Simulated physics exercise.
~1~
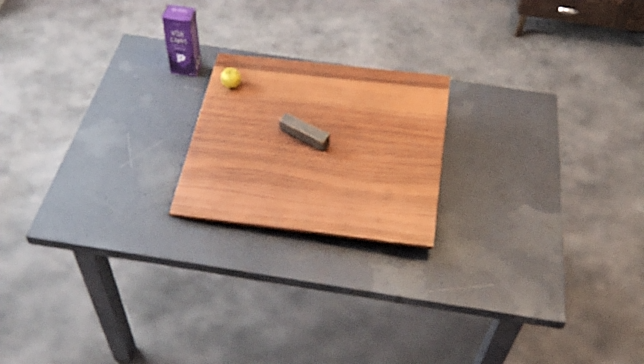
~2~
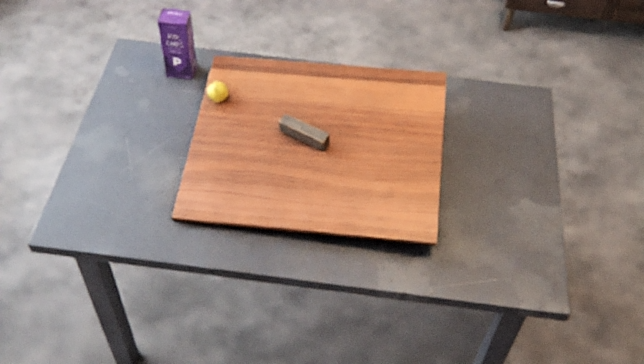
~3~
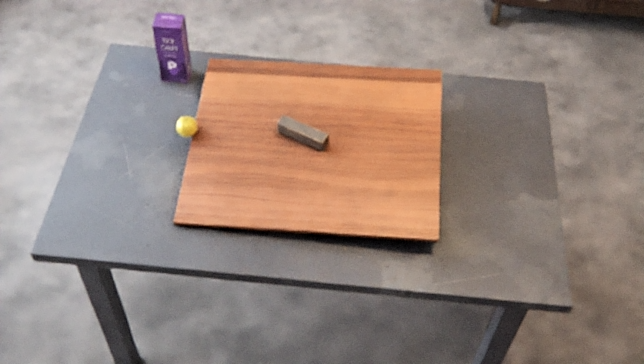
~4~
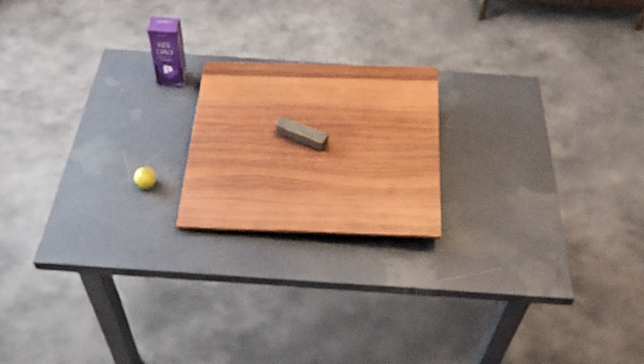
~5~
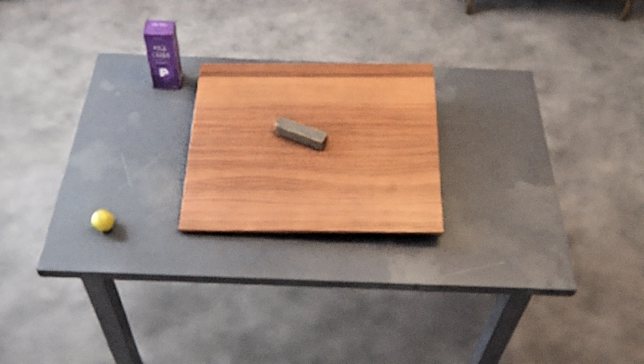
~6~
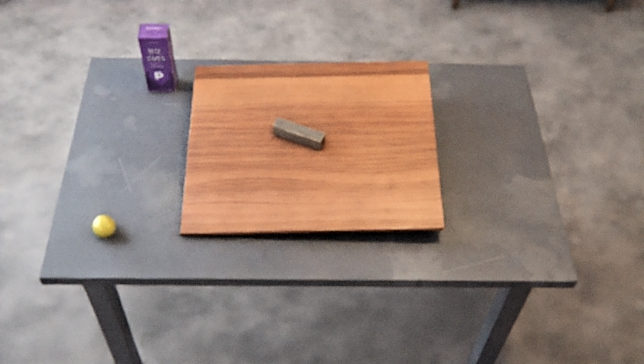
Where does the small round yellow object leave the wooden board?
It leaves the board over the left-hand side and carries on across the gray tabletop.
